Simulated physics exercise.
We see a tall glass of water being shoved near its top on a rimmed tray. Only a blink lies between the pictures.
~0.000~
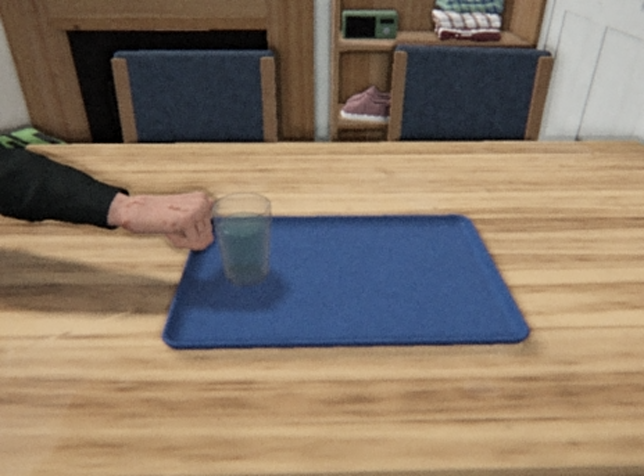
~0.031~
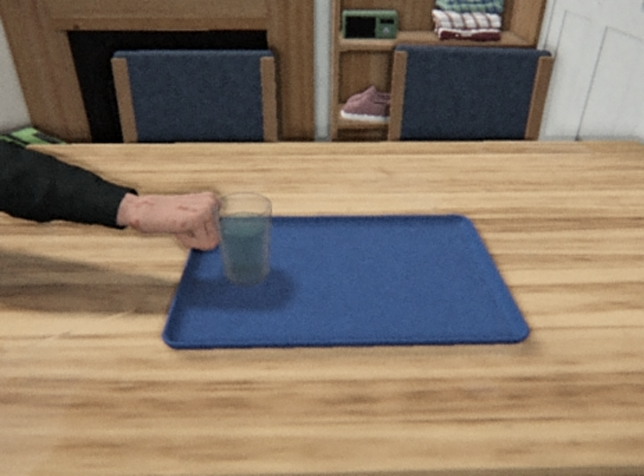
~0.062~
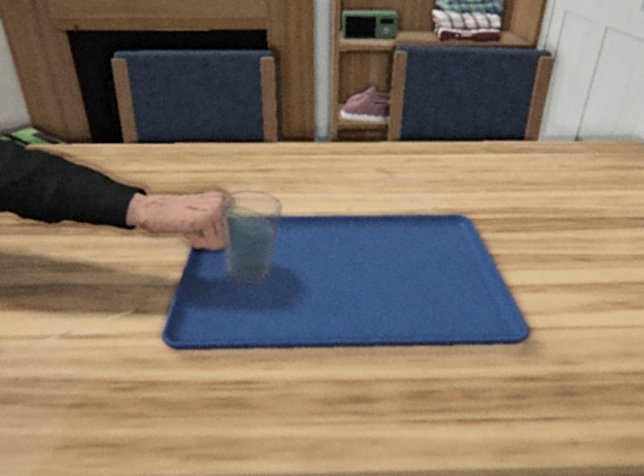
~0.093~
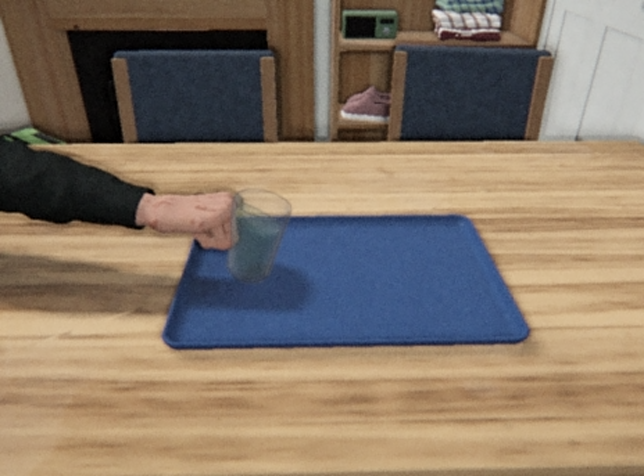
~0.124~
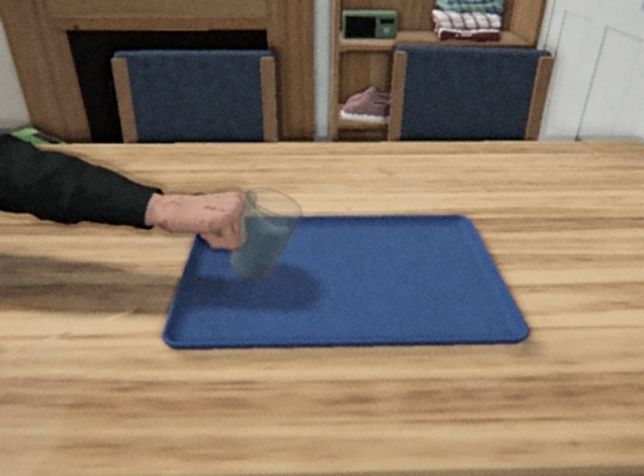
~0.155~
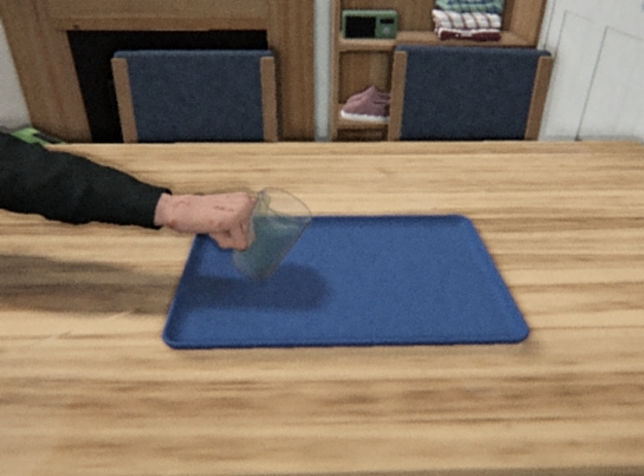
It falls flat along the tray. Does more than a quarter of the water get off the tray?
As it turns out, over a quarter gets off the tray.
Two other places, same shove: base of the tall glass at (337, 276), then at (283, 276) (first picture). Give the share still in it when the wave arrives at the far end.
First some 70, then 50 per cent.
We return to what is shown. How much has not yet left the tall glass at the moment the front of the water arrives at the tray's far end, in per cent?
It comes to 40 per cent or so.
A moment on, the tall glass lies on its side and 80 per cent is in the glass, 12 on the tray and 8 above or beyond its rim.
Next, the tall glass lies on its side and 40 per cent is in the glass, 52 on the tray and 8 above or beyond its rim.
Then the tall glass lies on its side and 23 per cent is in the glass, 57 on the tray and 21 above or beyond its rim.
Later the tall glass lies on its side and 12 per cent is in the glass, 45 on the tray and 43 above or beyond its rim.
At rest 57 per cent is held by tray and glass, 43 is off the tray.
